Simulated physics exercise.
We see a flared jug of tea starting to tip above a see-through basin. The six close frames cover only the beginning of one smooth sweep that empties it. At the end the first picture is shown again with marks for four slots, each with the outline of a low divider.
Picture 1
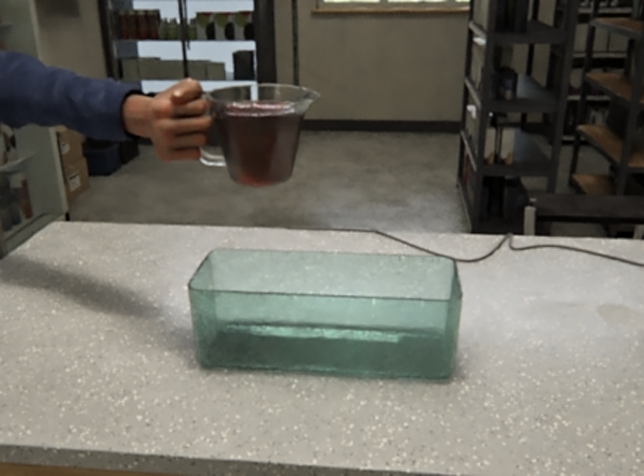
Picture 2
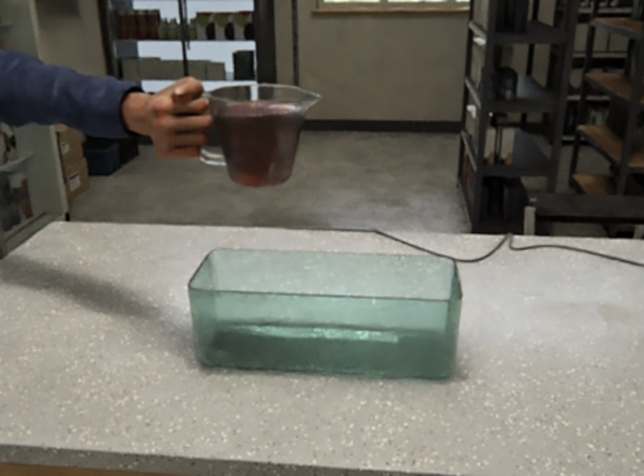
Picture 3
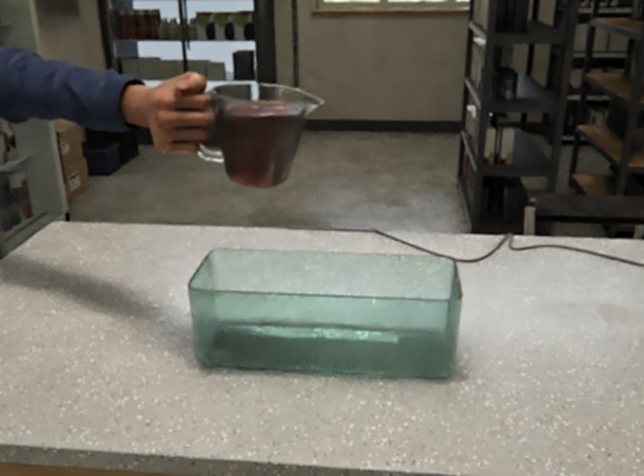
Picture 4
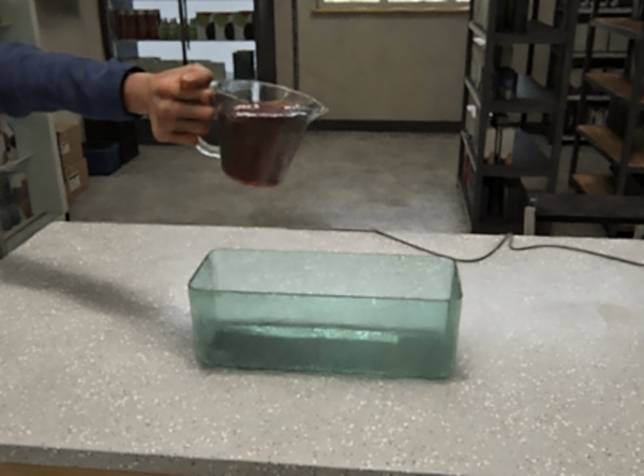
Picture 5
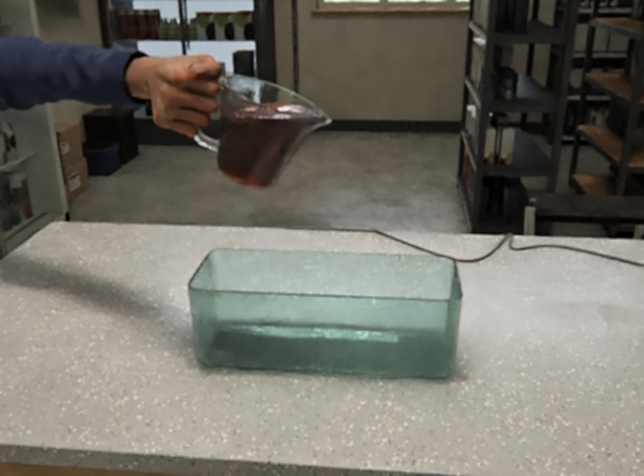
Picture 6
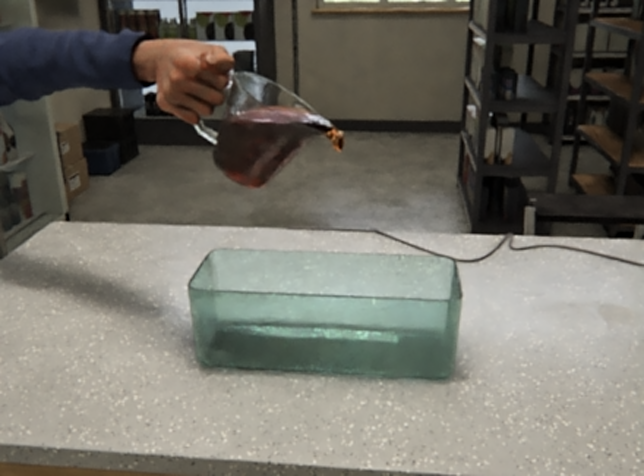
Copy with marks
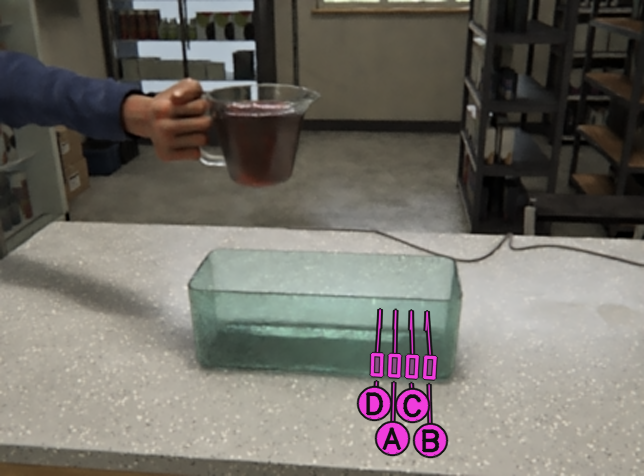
The clip opens with a hand at the left holding a clear flared jug of dark reddish tea upright above a see-through greenish basin on a speckled counter. The hand gradually tilts the jug to the right, and a little tea comes over the lip.
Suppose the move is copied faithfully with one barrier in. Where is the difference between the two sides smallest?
Go for D.
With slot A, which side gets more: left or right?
More ends on the left.
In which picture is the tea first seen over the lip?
Picture 6.
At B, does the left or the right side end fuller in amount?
The left one.
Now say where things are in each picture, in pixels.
Upright, lip at (319, 96); basin from (198, 363) to (454, 376); nothing has left yet, in the first frame.
Upright, lip at (320, 98); nothing has left yet, in the second frame.
Tipped about 6°, lip at (323, 103); nothing has left yet, in the third frame.
Tipped about 12°, lip at (326, 111); nothing has left yet, in the fourth frame.
Tipped about 21°, lip at (330, 122); nothing has left yet, in the fifth frame.
Tipped about 32°, lip at (332, 135); tea is over the lip, down to (341, 146), in the sixth frame.
In magenta, A at (393, 382); B at (429, 384); C at (411, 383); D at (376, 381).
If A is chosen, about 81 % ends left of the wall and 16 % right of it; 3 % is lost outside.
If B is chosen, about 84 % ends left of the wall and 13 % right of it.
If C is chosen, about 88 % ends left of the wall and 10 % right of it.
If D is chosen, about 54 % ends left of the wall and 44 % right of it.
